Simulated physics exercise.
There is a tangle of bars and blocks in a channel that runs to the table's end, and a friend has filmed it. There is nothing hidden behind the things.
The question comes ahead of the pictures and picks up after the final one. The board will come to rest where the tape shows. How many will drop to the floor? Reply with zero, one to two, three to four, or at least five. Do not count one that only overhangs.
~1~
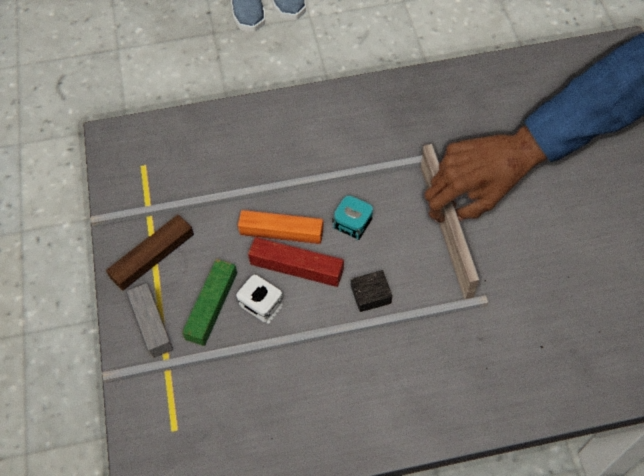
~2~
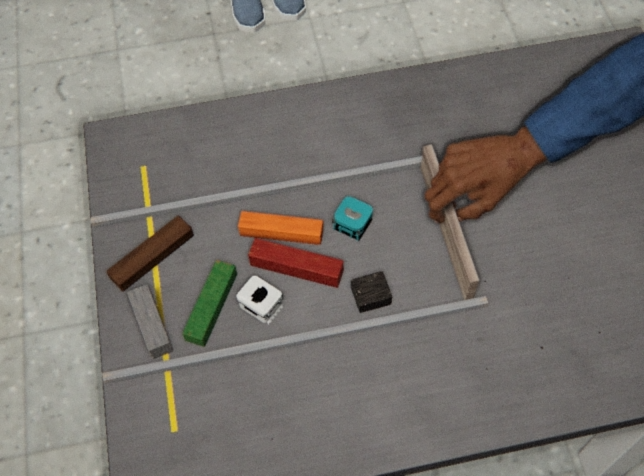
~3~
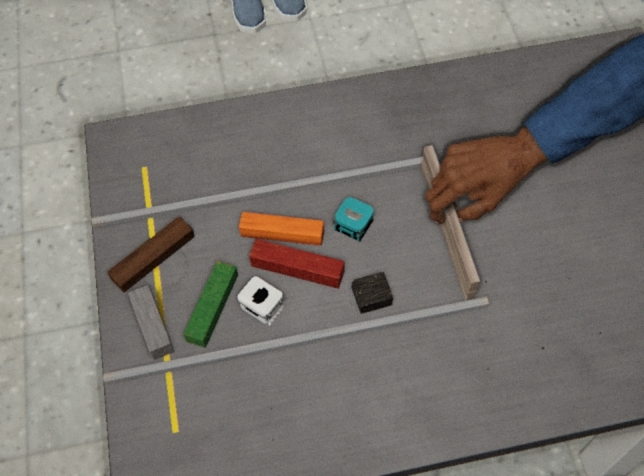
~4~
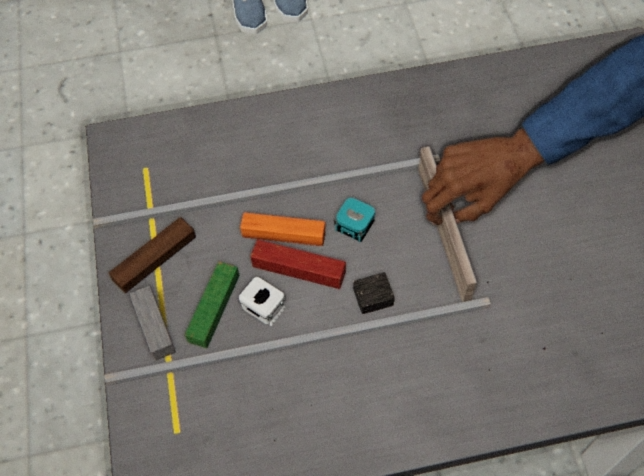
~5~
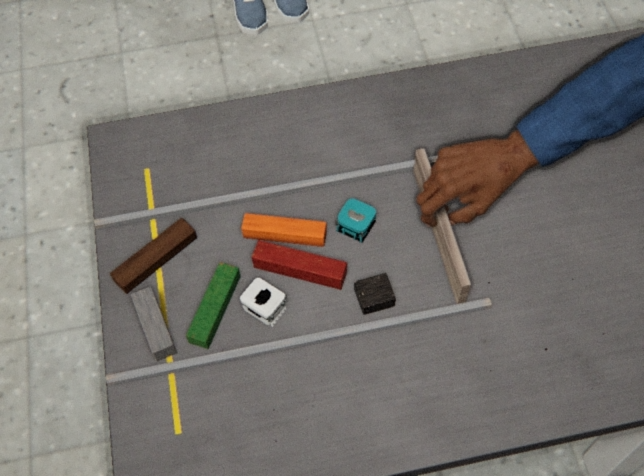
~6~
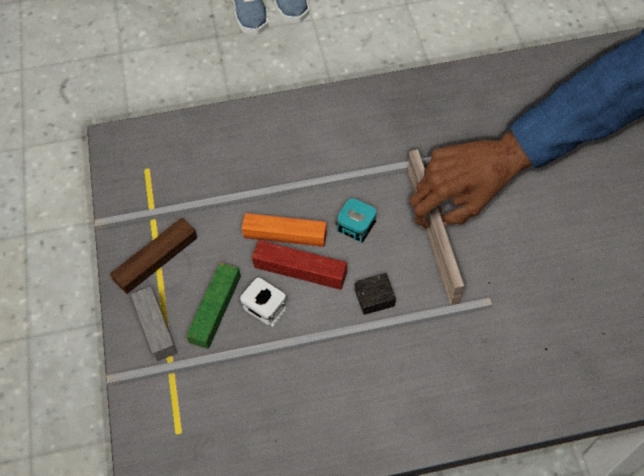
It comes to three to four.
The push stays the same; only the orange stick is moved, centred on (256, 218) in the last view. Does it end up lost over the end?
Placed there, it does not drop.
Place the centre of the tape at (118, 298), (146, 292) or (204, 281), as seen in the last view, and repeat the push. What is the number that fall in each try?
Tallies in the order asked: 6, 5, 1.
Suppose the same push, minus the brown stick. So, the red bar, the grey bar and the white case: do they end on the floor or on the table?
Well, the red bar is left in place, the grey bar topples off and the white case is left in place.
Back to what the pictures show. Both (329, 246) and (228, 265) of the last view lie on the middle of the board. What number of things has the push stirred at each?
At first I count 4, and then 8.
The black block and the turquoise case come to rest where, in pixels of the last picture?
Result: One about (149, 342), other about (143, 274).
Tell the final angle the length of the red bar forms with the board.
Roughly 50 degrees.
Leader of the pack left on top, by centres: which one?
It's the orange stick.
Soon after, none off yet; grey bar at rest near (154, 324); brown stick at rest near (155, 255); green bar at rest near (214, 305).
After that, none off yet; grey bar at rest near (151, 325); brown stick displaced a little near (145, 262); green bar displaced a little near (194, 314).
And then, none off yet; grey bar displaced about its own width near (111, 338); brown stick displaced about its own width near (95, 293); green bar displaced about its own width near (132, 327).
In the end, the number that fall off is three or four; gone, green bar, brown stick and grey bar.
